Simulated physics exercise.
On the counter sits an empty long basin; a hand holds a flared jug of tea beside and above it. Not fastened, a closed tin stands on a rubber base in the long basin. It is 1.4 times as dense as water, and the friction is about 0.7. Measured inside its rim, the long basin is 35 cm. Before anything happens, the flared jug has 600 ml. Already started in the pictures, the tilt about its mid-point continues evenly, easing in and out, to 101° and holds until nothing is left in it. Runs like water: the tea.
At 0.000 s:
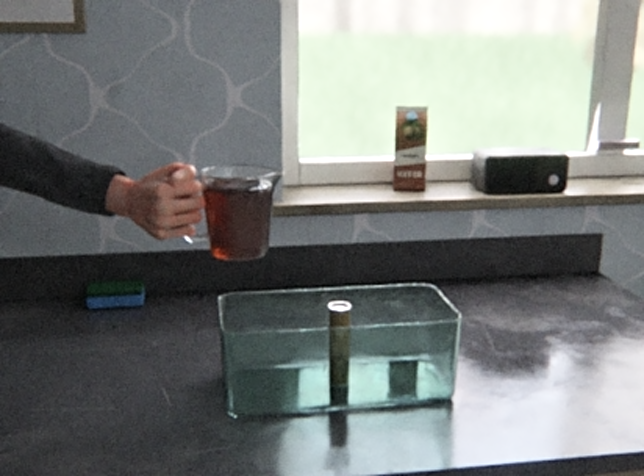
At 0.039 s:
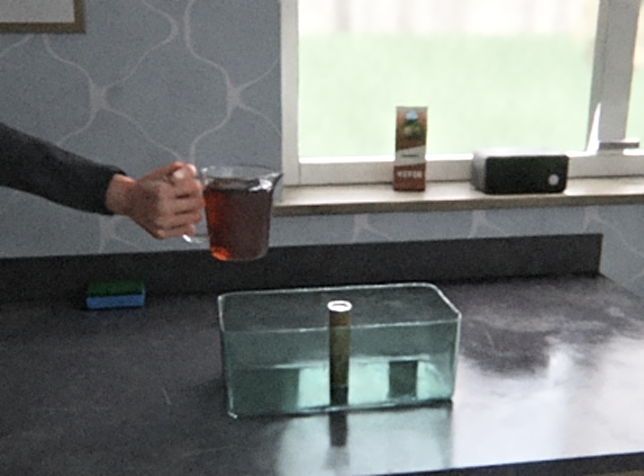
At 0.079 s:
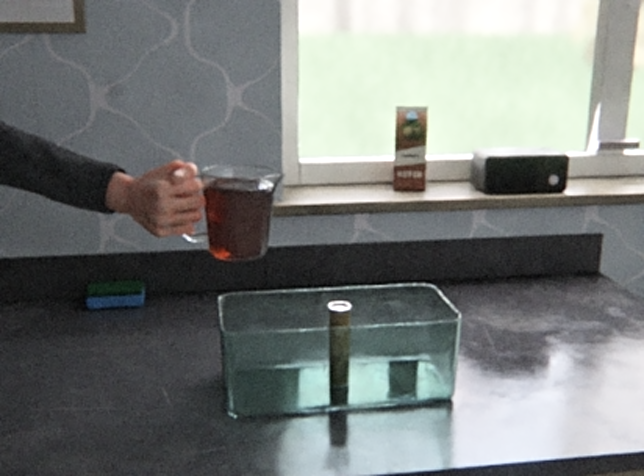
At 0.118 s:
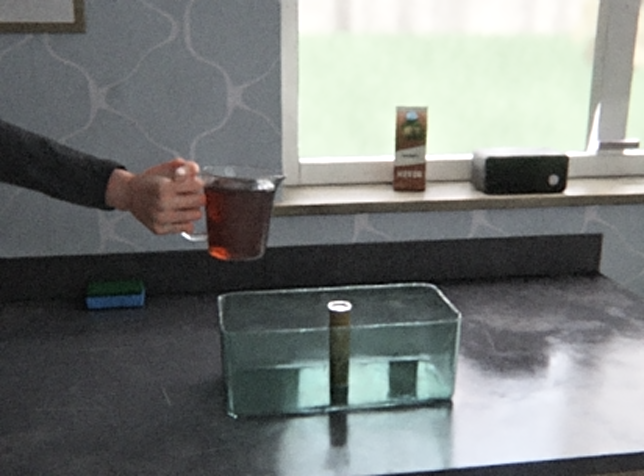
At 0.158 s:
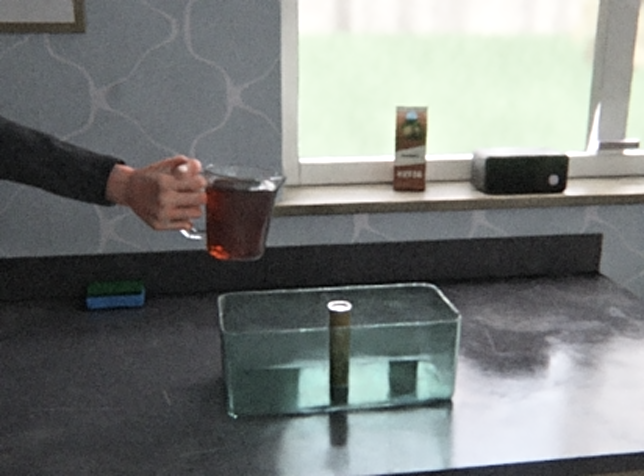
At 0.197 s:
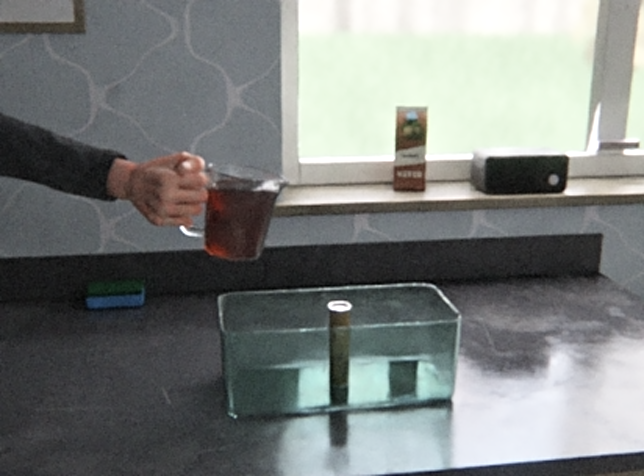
A hand held a clear jug of tea above and to the left of a long glass basin with a closed tin standing inside, then tilted the jug slightly to the right.
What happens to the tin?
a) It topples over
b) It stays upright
a.
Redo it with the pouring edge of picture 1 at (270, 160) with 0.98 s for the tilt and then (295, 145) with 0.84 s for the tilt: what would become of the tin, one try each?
First it tips over; then it stays on its base.
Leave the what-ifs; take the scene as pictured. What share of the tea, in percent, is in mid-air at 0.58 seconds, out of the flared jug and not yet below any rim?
At that moment, about 18 percent.
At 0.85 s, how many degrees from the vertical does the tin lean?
I'd say it's tipped close to 0 degrees.
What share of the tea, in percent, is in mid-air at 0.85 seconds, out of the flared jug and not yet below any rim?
It comes to some 22 percent of the total.
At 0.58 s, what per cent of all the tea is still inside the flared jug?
Around 80 in a hundred.
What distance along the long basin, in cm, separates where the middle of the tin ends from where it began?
8.5 cm.
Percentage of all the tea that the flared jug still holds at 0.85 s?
Remaining share: Approx. 28 %.
Then, 0.58 s in, the tilt is 66° and 79 per cent is still to pour; the tin stands where it began.
Then, 0.85 s in, the tilt is 98° and 28 per cent is still to pour; the tin stands where it began.
Then, 1.14 s in, the tilt is 101° and 2 per cent is still to pour; the tin leans 42°.
Then, 1.46 s in, the tilt is 101° and 0 per cent is still to pour; the tin lies on its side.
Finally, the tin lies on its side.
